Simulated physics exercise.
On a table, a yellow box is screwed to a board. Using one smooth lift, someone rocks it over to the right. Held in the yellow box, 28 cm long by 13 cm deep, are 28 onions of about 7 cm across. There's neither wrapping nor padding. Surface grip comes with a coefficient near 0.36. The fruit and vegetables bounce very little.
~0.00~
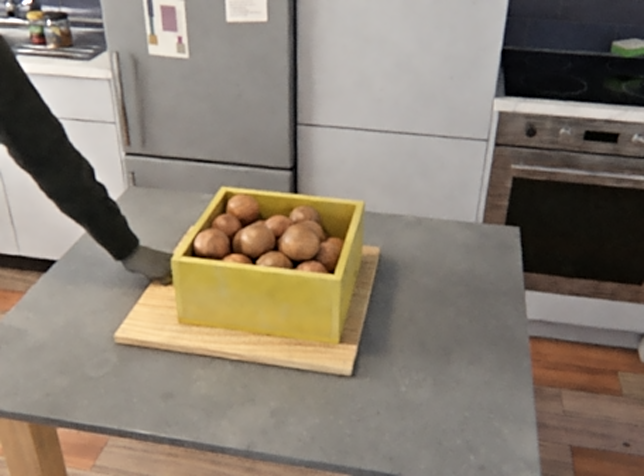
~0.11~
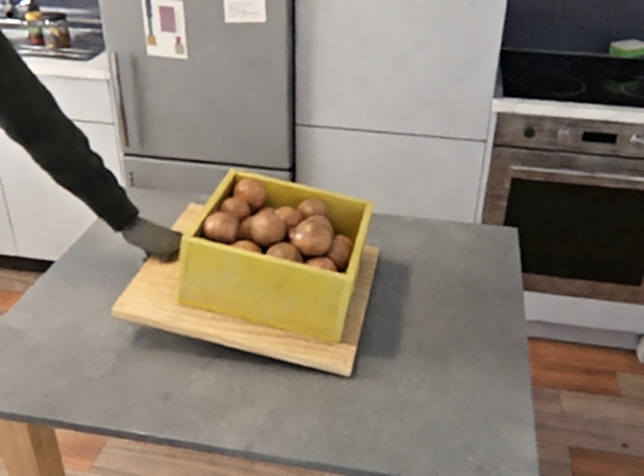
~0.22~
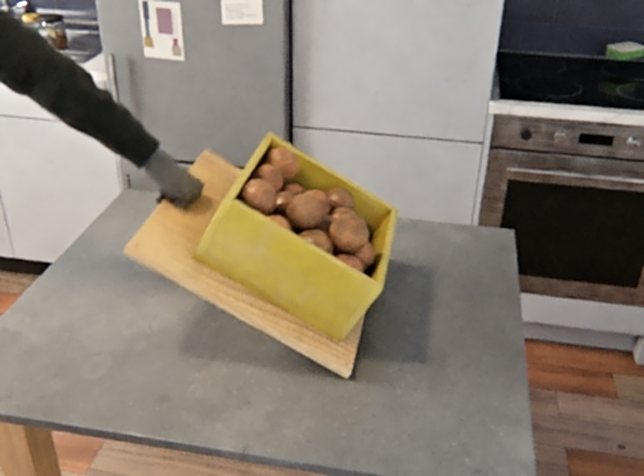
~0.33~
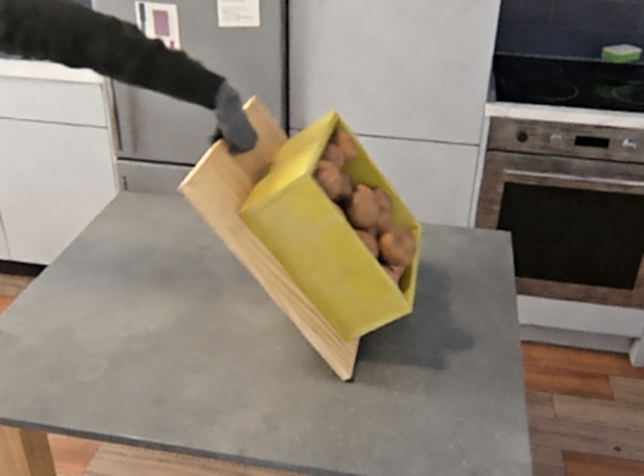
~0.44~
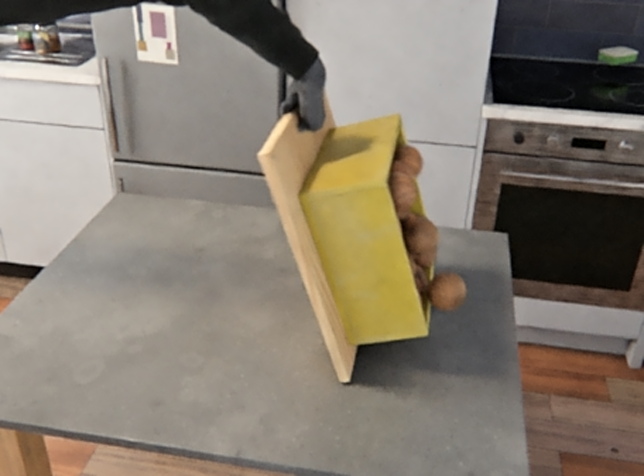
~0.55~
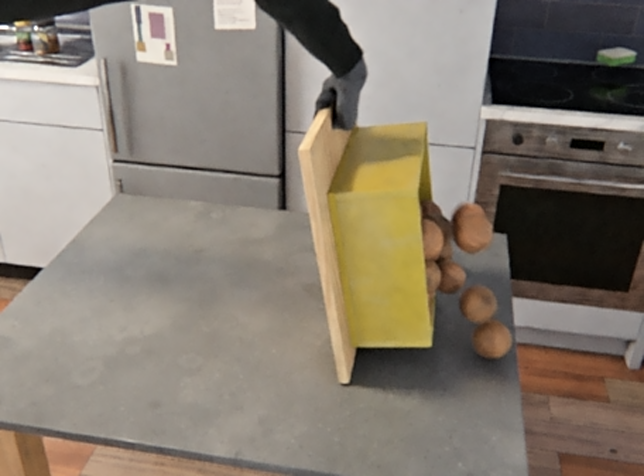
The video shows a gloved hand lifting the left edge of a wooden board on a gray table, rocking it and its attached yellow box rightward until nearly upright, as round brown onions begin tumbling out of the open side.
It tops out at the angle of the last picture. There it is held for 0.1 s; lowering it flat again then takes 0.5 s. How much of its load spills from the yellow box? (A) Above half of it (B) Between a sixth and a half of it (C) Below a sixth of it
A.
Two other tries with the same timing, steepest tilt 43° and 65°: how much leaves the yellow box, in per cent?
The first try gives 10 per cent and the second 20 per cent.
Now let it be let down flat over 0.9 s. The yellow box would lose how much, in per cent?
That would cost the yellow box 60 per cent of its load.
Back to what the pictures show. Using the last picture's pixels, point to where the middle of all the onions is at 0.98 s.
Around (448, 312) in pixels.
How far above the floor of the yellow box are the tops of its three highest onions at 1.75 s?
Near 10 centimetres, I'd say.
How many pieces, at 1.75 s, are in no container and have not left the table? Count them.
About 4 of them.
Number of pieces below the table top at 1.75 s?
Some 12 pieces.
After 0.74 s, tilt 73°; yellow box 14 in, 14 out.
After 0.98 s, tilt 21°; yellow box 11 in, 17 out.
After 1.32 s, tilt 0°; yellow box 11 in, 17 out.
Outcome (at 1.75 s), yellow box 11 in, 17 out. Asked share, 17 of 28, 61 per cent.
